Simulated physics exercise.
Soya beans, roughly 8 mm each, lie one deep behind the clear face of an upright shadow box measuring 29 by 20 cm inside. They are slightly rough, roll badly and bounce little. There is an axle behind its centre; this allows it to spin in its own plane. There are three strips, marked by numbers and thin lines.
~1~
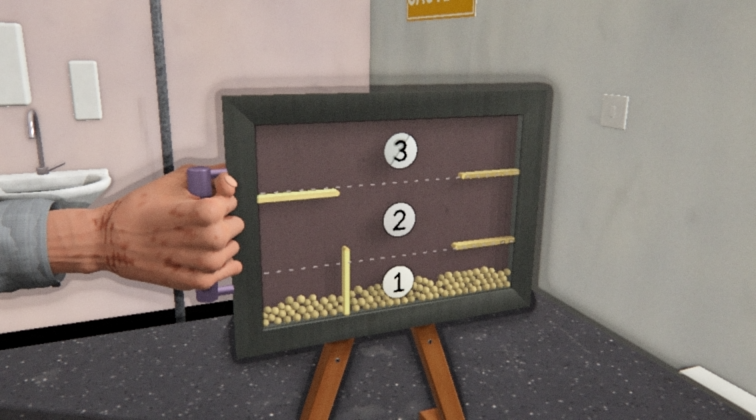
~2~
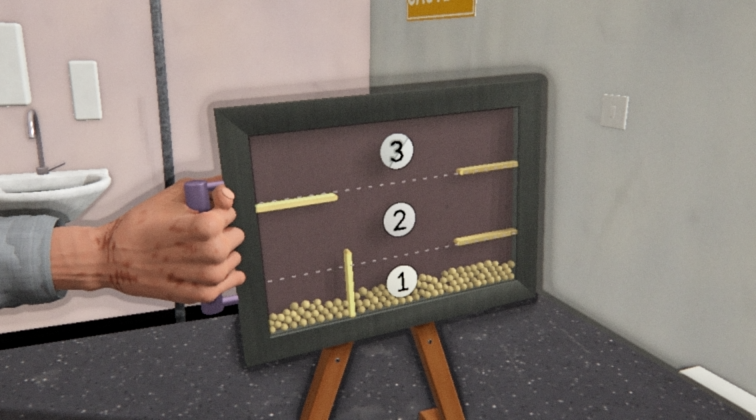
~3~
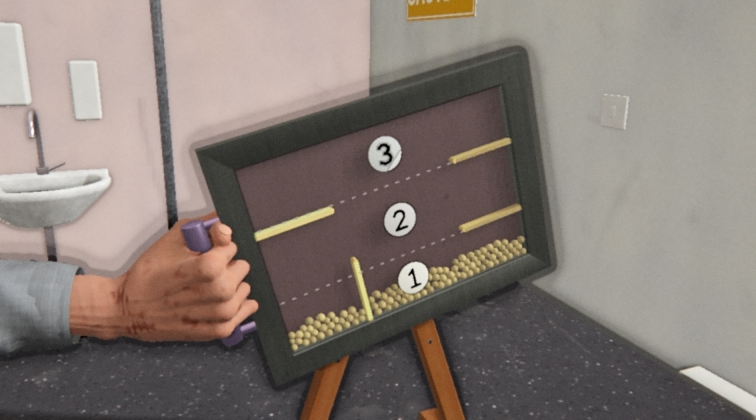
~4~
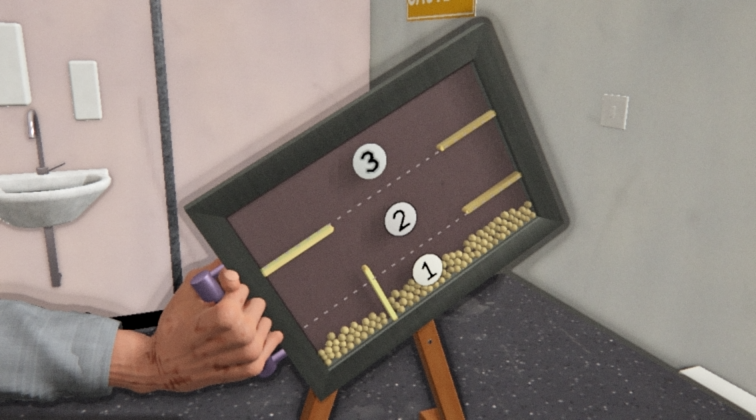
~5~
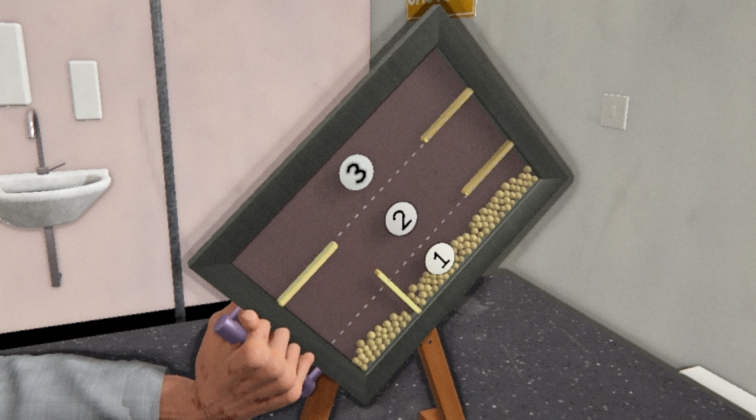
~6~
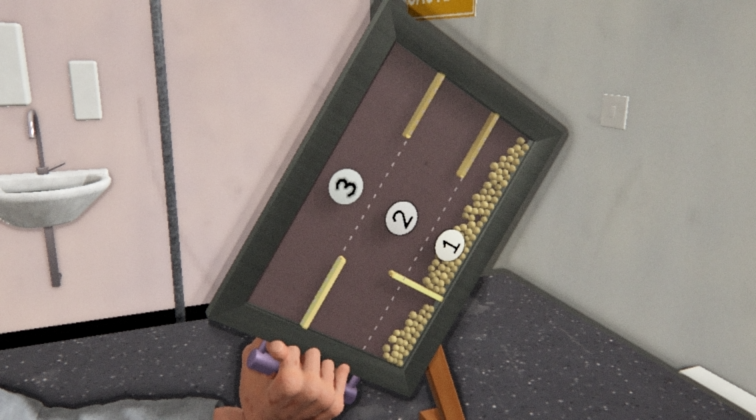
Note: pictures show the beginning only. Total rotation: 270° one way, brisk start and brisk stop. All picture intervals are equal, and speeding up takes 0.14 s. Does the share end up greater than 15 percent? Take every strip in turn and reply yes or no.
In turn: No. 1 no, 2 yes, 3 yes.
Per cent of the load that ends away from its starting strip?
Close to 95 % end up somewhere else.
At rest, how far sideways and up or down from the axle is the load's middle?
Right: About 3 cm; below: About 12 cm.
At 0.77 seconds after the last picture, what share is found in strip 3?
The share there is some 50 per cent.
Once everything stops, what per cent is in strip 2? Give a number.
Share: Approx. 40 %.
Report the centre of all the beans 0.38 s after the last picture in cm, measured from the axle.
Roughly 7 centimetres to the right and 4 centimetres below.
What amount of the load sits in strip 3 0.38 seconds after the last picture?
About 10 per cent.
Then, 0.38 s later than the last picture, it stands 137° anticlockwise; the beans' middle is 7 cm right of and 4 cm below the centre; no. 1, 35 %, no. 2, 55 %, no. 3, 10 %.
Then, 0.77 s later than the last picture, it has come round 217° anticlockwise; the beans' middle is 8 cm right of and level with the centre; no. 1, 5 %, no. 2, 45 %, no. 3, 50 %.
Then, 1.09 s later than the last picture, it has come round 270° anticlockwise; the beans' middle is 3 cm right of and 11 cm below the centre; no. 2, 45 %, no. 3, 55 %.
All still 1.9 s after it, it has come round 270° anticlockwise; no. 1, 5 %, no. 2, 40 %, no. 3, 55 %.
